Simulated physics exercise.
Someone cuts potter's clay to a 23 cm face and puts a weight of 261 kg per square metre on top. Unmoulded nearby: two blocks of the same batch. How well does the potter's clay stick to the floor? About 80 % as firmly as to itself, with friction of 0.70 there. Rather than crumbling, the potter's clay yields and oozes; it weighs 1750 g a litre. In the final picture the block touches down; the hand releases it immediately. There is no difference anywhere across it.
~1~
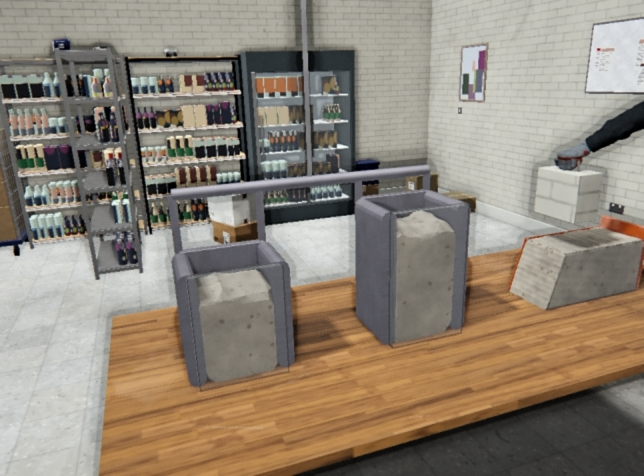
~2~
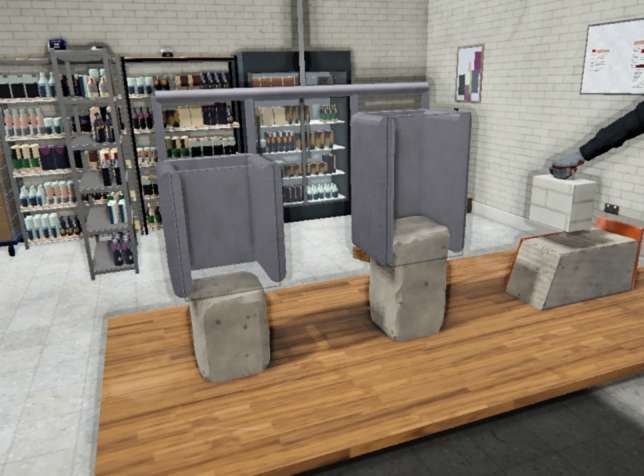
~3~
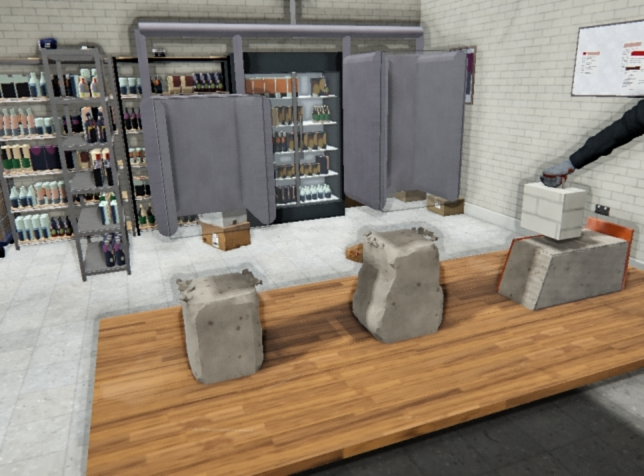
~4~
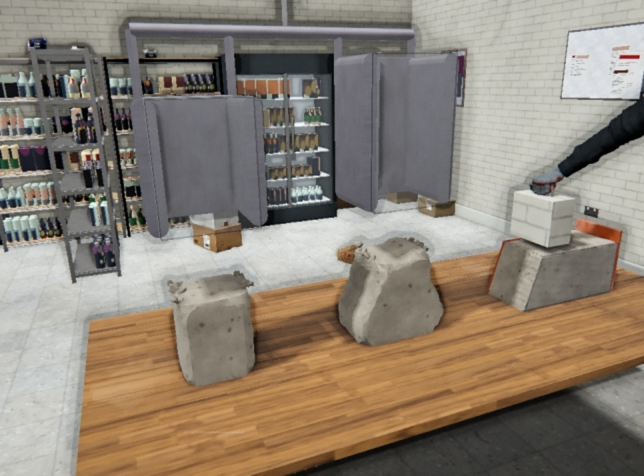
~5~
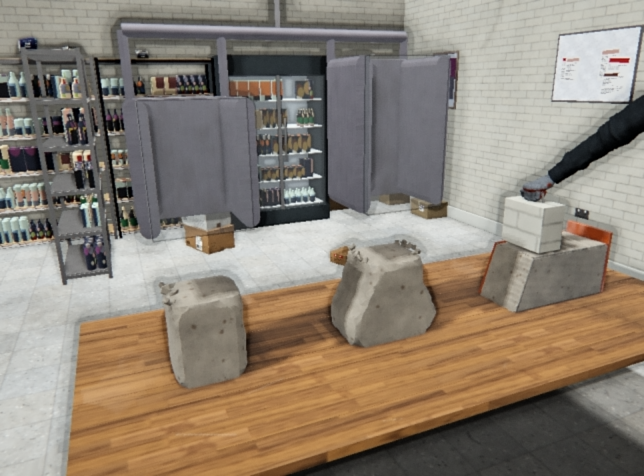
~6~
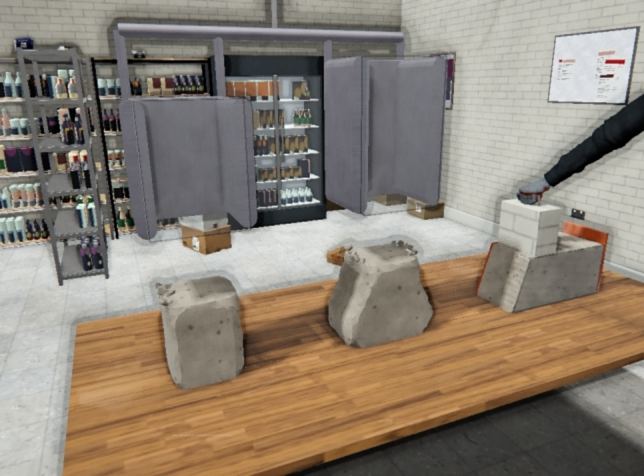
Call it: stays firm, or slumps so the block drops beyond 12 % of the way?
Stays firm.
Then, 0.15 s after the last picture, the block is down by 1 % of the bank's height and stands upright.
Then, 0.33 s after the last picture, the block is down by 1 % of the bank's height and stands upright.
Then, 0.51 s after the last picture, the block is down by 1 % of the bank's height and stands upright.
Then, 0.68 s after the last picture, the block is down by 1 % of the bank's height and stands upright.
Then, 0.73 s after the last picture, at the end, the block is down by 1 % of the bank's height and stands upright.
